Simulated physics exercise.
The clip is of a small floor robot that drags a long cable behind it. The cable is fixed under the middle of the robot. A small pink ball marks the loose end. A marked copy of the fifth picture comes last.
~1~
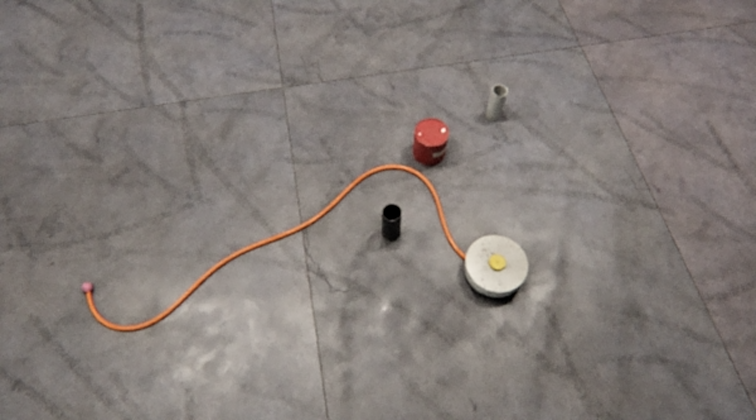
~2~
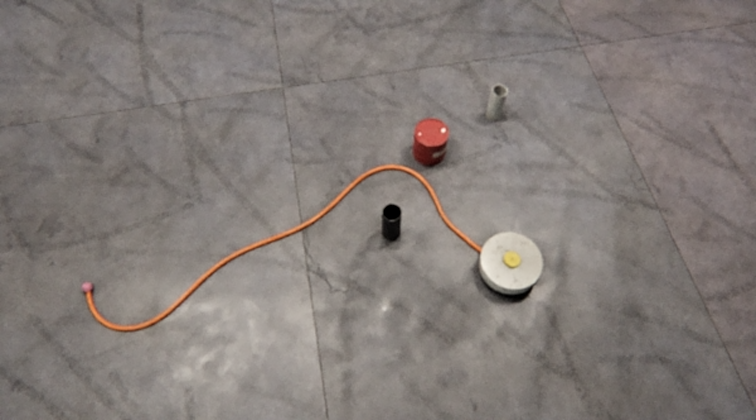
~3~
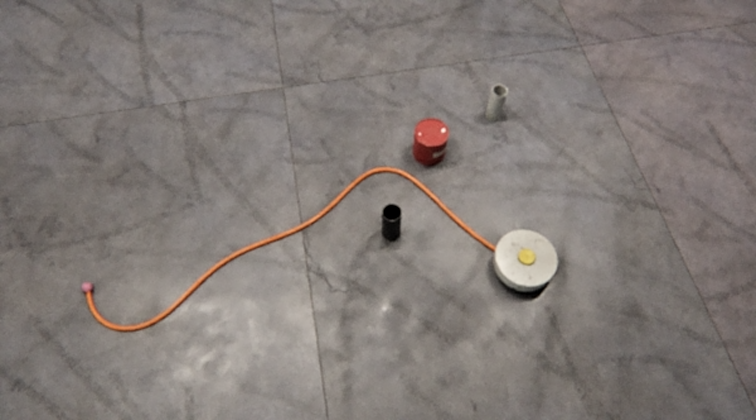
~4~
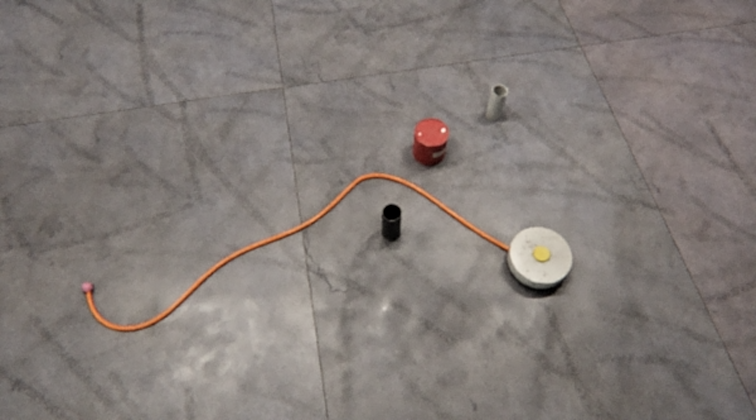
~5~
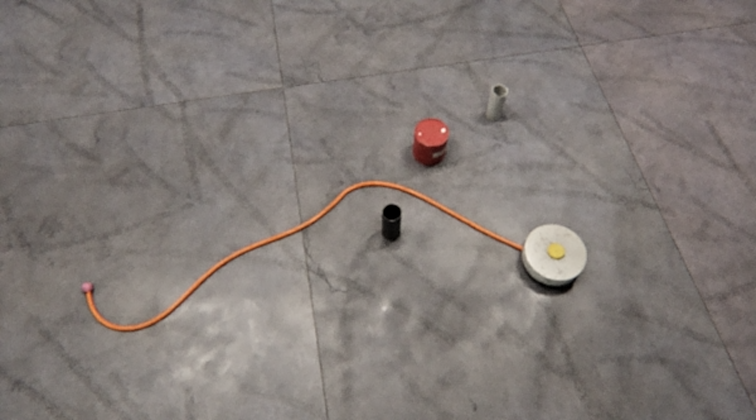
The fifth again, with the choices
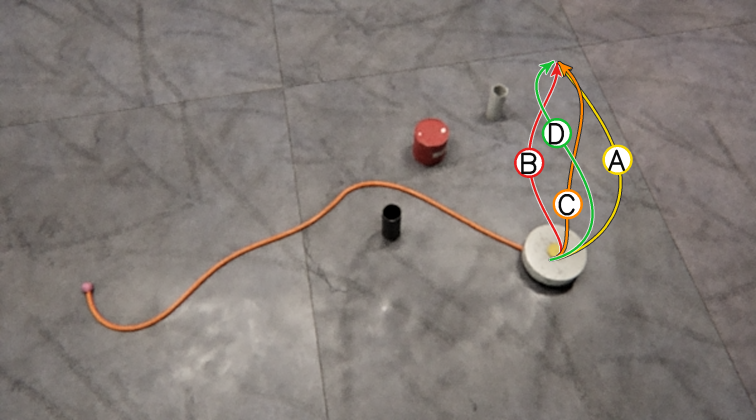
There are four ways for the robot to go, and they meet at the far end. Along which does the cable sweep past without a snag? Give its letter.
Route C.
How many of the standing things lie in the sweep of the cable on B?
Two.
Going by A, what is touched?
It meets the black post.
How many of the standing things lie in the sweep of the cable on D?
It sweeps three.
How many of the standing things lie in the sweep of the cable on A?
In all, one.
On the marked copy, A from (550, 260) via (619, 165) to (558, 63); B from (550, 260) via (529, 152) to (557, 63); C from (550, 260) via (575, 154) to (559, 63); D from (550, 260) via (573, 159) to (553, 62).
With C. Early on, robot (573, 174), middle of the cable (313, 224), free end (87, 287).
Further on, robot (584, 97), middle of the cable (378, 216), free end (112, 298).
At the end, robot (559, 54), middle of the cable (399, 201), free end (142, 292); nothing has been touched.
As for the rest, A meets the black post; B meets the red keg and white post; D meets the red keg, black post and white post.
